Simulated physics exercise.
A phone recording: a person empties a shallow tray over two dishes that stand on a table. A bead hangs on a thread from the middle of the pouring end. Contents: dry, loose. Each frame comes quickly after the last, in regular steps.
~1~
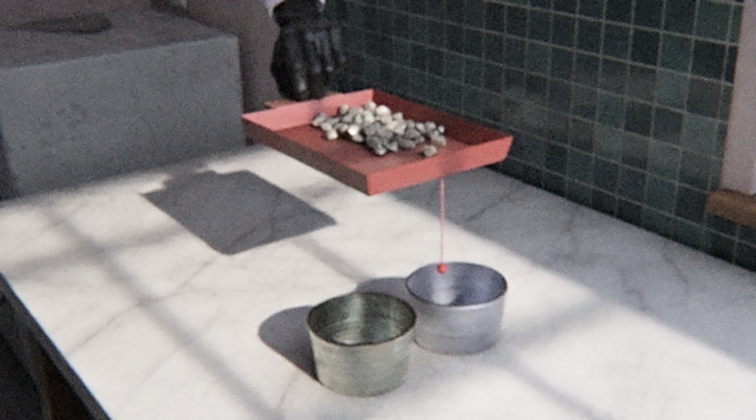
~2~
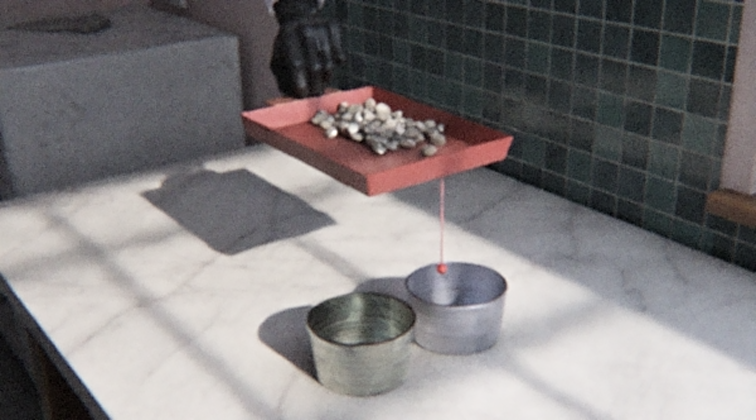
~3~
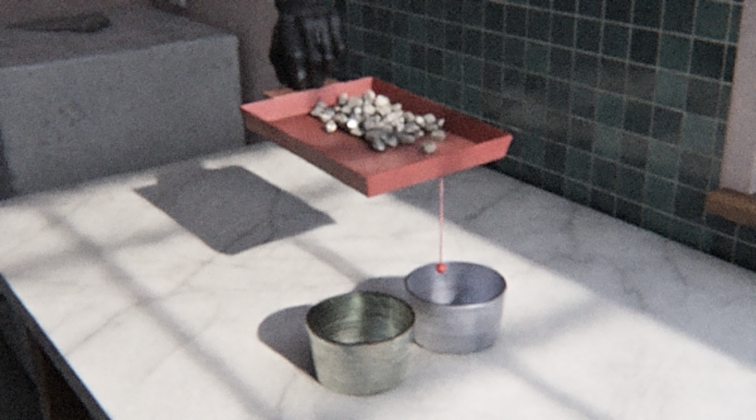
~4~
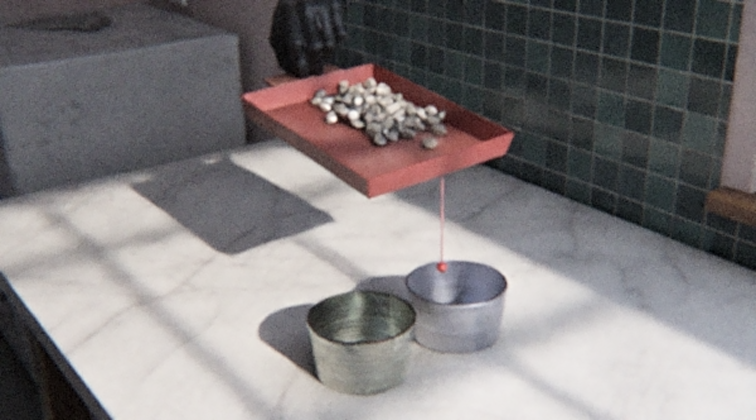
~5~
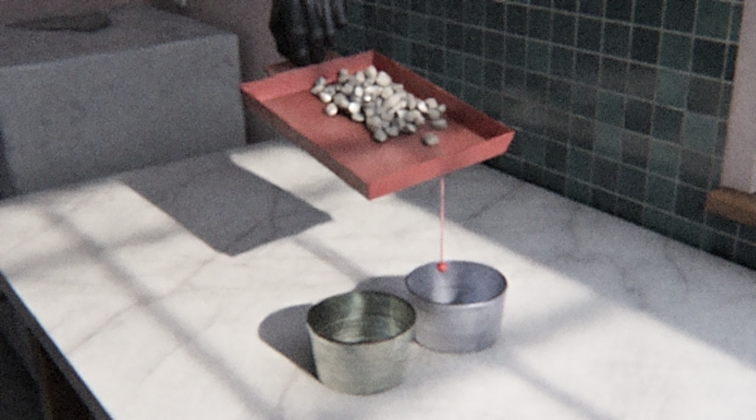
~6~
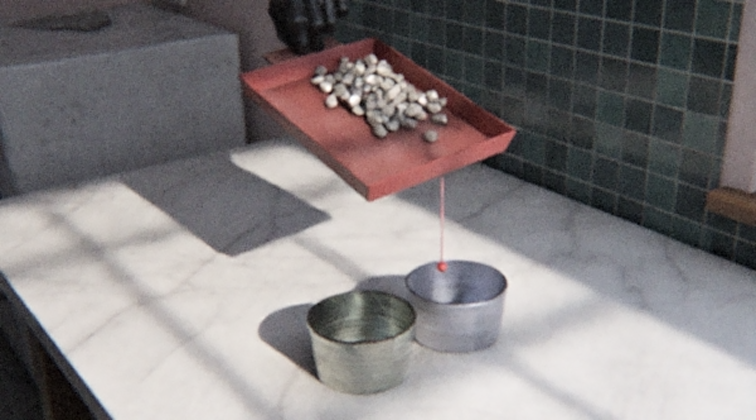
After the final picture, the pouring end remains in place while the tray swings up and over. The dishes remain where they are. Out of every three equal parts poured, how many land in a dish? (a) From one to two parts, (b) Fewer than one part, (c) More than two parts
From one to two parts (a).
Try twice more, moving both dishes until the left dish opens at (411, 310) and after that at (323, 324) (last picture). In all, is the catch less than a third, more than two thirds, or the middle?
At the first spot I'd expect over two thirds, and at the second spot in the middle band.
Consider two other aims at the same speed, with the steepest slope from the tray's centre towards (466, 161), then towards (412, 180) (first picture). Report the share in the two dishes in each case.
You'd see roughly 10 per cent the first time and 40 per cent the second.
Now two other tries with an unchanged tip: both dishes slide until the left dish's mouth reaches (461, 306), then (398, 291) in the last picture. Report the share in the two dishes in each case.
First 40 per cent, second 30 per cent.
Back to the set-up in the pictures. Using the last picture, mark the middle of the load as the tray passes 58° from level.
I'd mark it close to (405, 166).
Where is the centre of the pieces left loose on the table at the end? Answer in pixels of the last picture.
Centre at rest: About (473, 396).
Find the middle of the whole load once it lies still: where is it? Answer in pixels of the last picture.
Near (390, 364), more or less.
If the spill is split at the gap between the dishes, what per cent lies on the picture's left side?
That comes to about 20 per cent of the pieces.
Soon after the last picture, tray tipped steeply; nearly all on the tray; a stray few in the air.
A little later, tray tipped right over; about two thirds on the tray; about a quarter in the left dish; about a quarter outside both; a stray few in the air.
Later still, tray tipped past a quarter turn; about half in the left dish; a stray few in the right dish; about half outside both.
At rest, tray tipped past a quarter turn; about half in the left dish; a stray few in the right dish; about half outside both.
